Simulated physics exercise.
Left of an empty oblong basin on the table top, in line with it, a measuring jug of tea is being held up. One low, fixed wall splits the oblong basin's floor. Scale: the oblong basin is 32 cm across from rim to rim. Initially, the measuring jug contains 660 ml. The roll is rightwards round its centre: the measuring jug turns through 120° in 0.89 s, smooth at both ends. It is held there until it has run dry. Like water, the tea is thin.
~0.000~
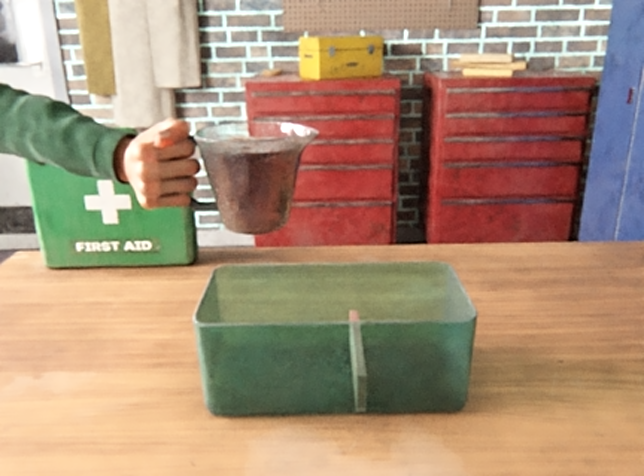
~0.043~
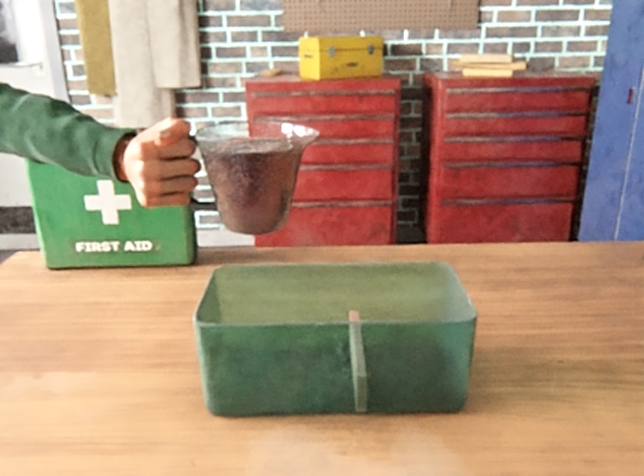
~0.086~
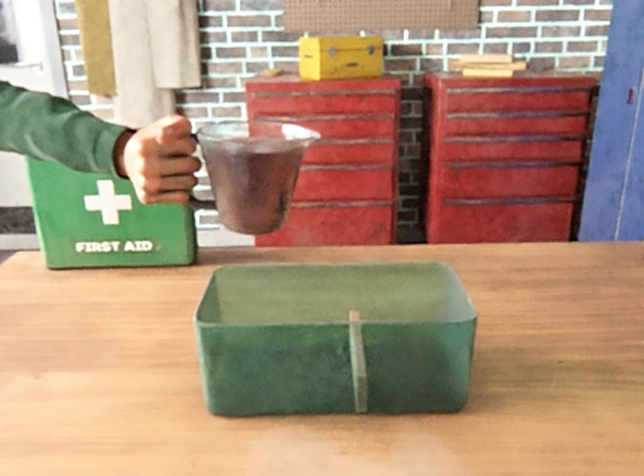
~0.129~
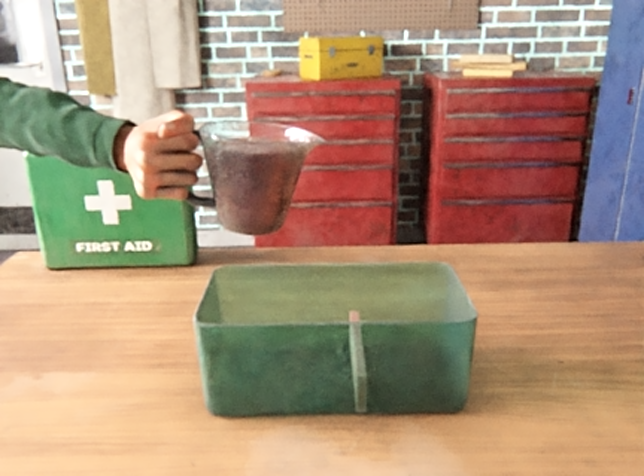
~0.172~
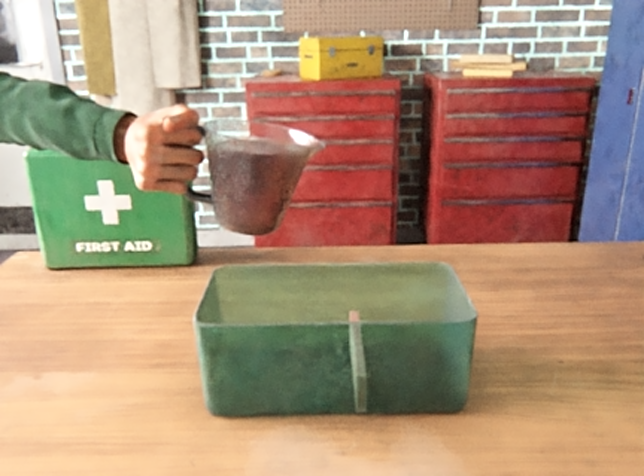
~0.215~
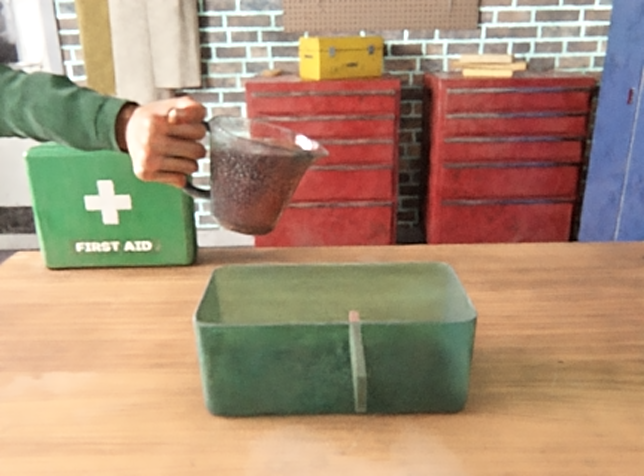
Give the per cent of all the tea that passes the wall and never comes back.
I would say 53 percent.
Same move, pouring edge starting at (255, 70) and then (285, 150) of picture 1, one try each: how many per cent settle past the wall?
5 and 15 %.
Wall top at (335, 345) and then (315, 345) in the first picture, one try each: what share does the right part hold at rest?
First 85, then 90 per cent.
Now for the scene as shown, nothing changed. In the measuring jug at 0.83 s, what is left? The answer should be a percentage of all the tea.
Around 2 in a hundred.
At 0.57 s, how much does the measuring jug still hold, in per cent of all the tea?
About 52 percent.
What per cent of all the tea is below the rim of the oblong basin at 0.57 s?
About 20 per cent.
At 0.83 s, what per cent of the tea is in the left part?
I'd put it near 38 percent.
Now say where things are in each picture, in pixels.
In the first picture, it leans 0°; its right rim is at (319, 132); the tea meets the walls at (204, 146) and (303, 144); the oblong basin's rim runs from (205, 294) to (463, 289); the wall's top is at (357, 340).
In the second picture, it leans 1°; its right rim is at (319, 133); the tea meets the walls at (204, 145) and (303, 145).
In the third picture, it leans 3°; its right rim is at (321, 135); the tea meets the walls at (206, 145) and (304, 146).
In the fourth picture, it leans 6°; its right rim is at (324, 139); the tea meets the walls at (208, 144) and (306, 148).
In the fifth picture, it leans 11°; its right rim is at (326, 145); the tea meets the walls at (211, 145) and (310, 149).
In the sixth picture, it leans 16°; its right rim is at (329, 153); the tea meets the walls at (214, 148) and (316, 151).
Then, 0.57 s in, the tilt is 85° and 52 per cent is still to pour, 0 is left of the wall and 19 right of it.
Then, 0.83 s in, the tilt is 118° and 2 per cent is still to pour, 39 is left of the wall and 53 right of it.
Then, 1.10 s in, the tilt is 120° and 0 per cent is still to pour, 46 is left of the wall and 52 right of it.
Then, 1.39 s in, the tilt is 120° and 0 per cent is still to pour, 46 is left of the wall and 53 right of it.
Finally, 46 per cent lies left of the wall, 53 right of it and 1 outside.
